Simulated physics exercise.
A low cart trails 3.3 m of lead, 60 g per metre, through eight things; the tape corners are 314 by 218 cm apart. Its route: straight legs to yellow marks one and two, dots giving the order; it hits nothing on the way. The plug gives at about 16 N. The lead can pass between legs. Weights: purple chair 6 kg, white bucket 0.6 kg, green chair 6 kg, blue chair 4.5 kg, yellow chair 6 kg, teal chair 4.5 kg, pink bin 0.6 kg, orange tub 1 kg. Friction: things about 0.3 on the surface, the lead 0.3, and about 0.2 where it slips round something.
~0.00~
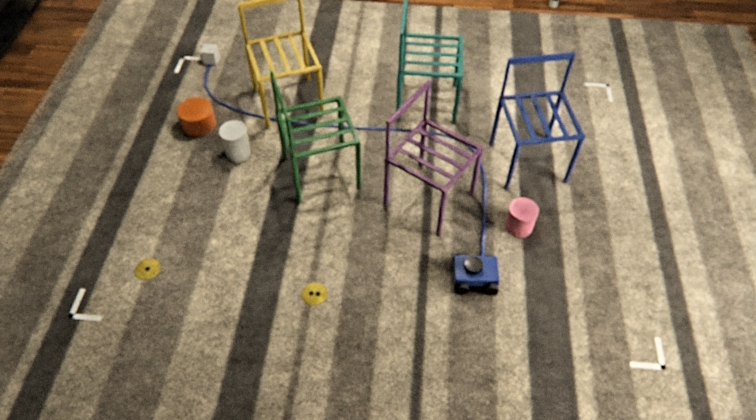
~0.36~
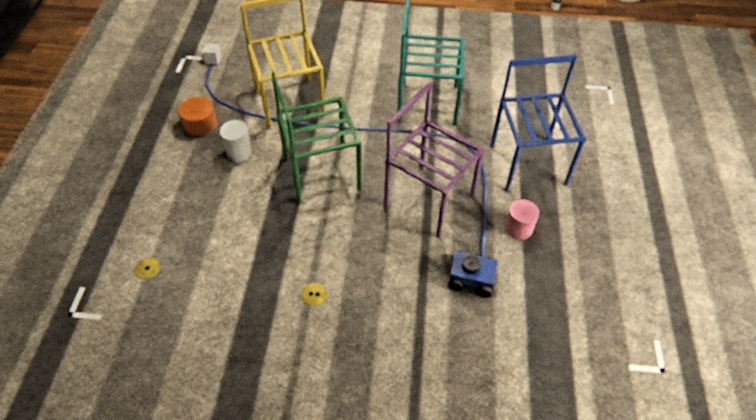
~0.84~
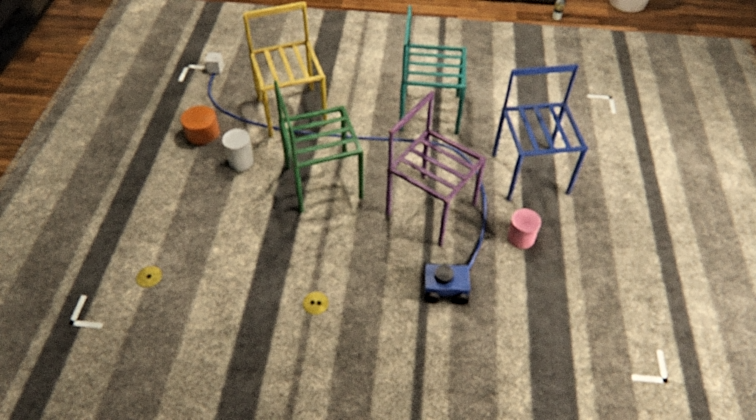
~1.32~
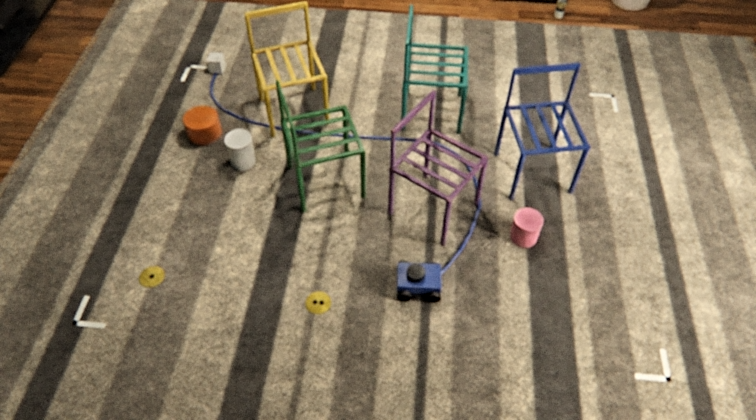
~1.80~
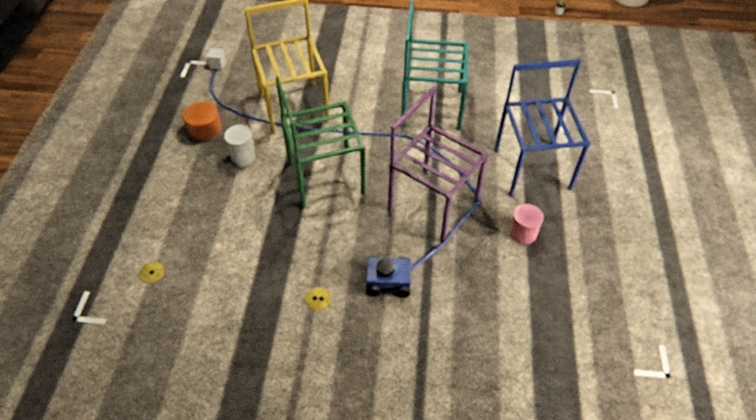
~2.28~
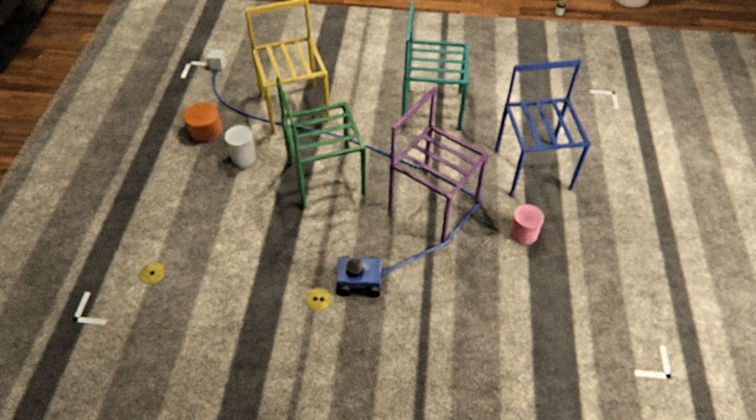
On a striped rug scattered with colourful chairs and small tubs, a little blue cart trailing a blue cord rolled left past the front of the purple chair, the cord bending behind it.
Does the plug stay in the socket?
The plug pulls free.
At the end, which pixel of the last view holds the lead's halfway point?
At about (438, 251).
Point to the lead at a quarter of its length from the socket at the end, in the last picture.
Around (408, 176).
At 3.9 s, cart at (276, 274), 12 N at the fixed end; purple chair 16 cm off its start.
At 5.5 s, cart at (167, 273), plug out; purple chair 25 cm off its start.
At 7.1 s, cart at (234, 285), plug out; purple chair 25 cm off its start at (396, 158).
At 8.7 s, cart at (318, 298), plug out; purple chair 25 cm off its start.
At 9.1 s, cart at (318, 298), plug out; purple chair 25 cm off its start at (396, 158).
